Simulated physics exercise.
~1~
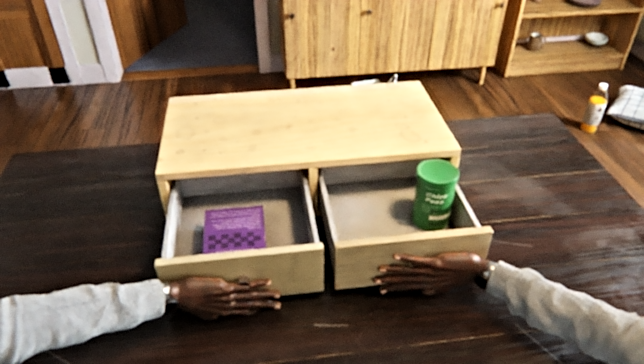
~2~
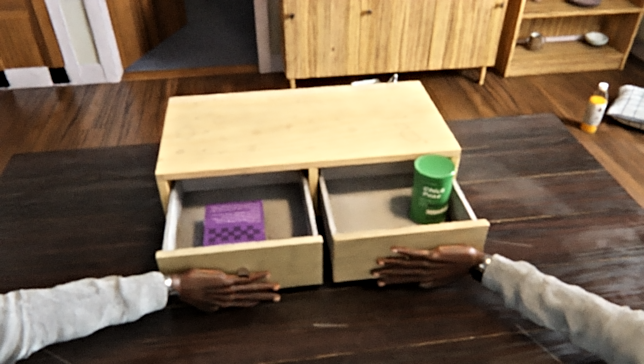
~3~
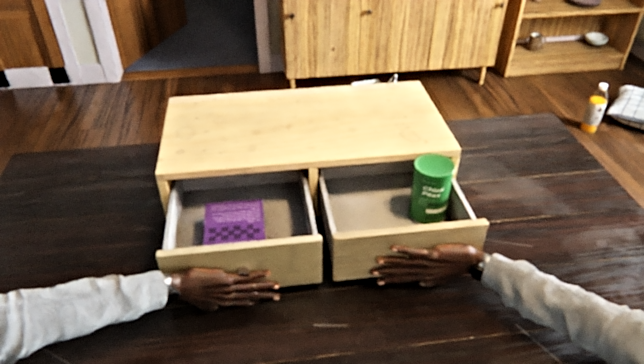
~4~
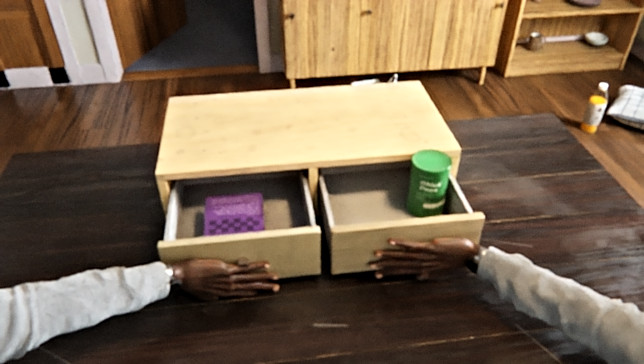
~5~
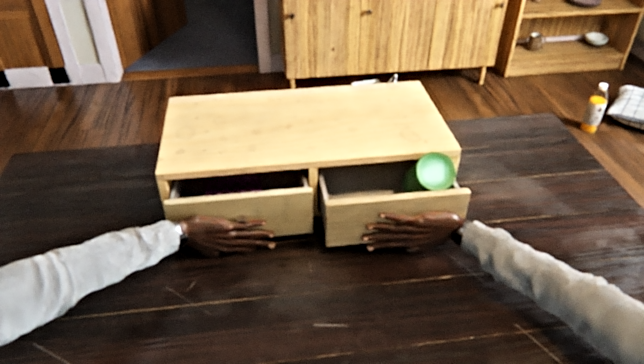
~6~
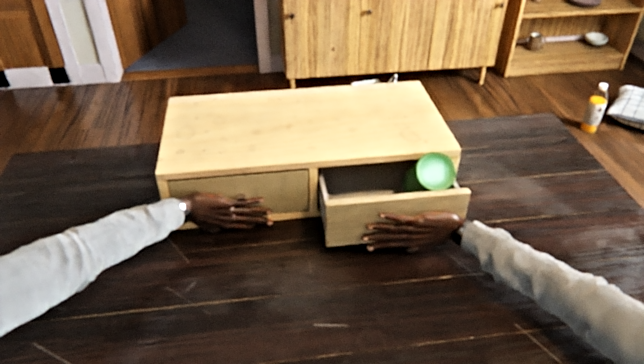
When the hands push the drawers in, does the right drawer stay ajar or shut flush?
The right drawer stays ajar, with the green tin leaning in it. The left drawer shuts flush.
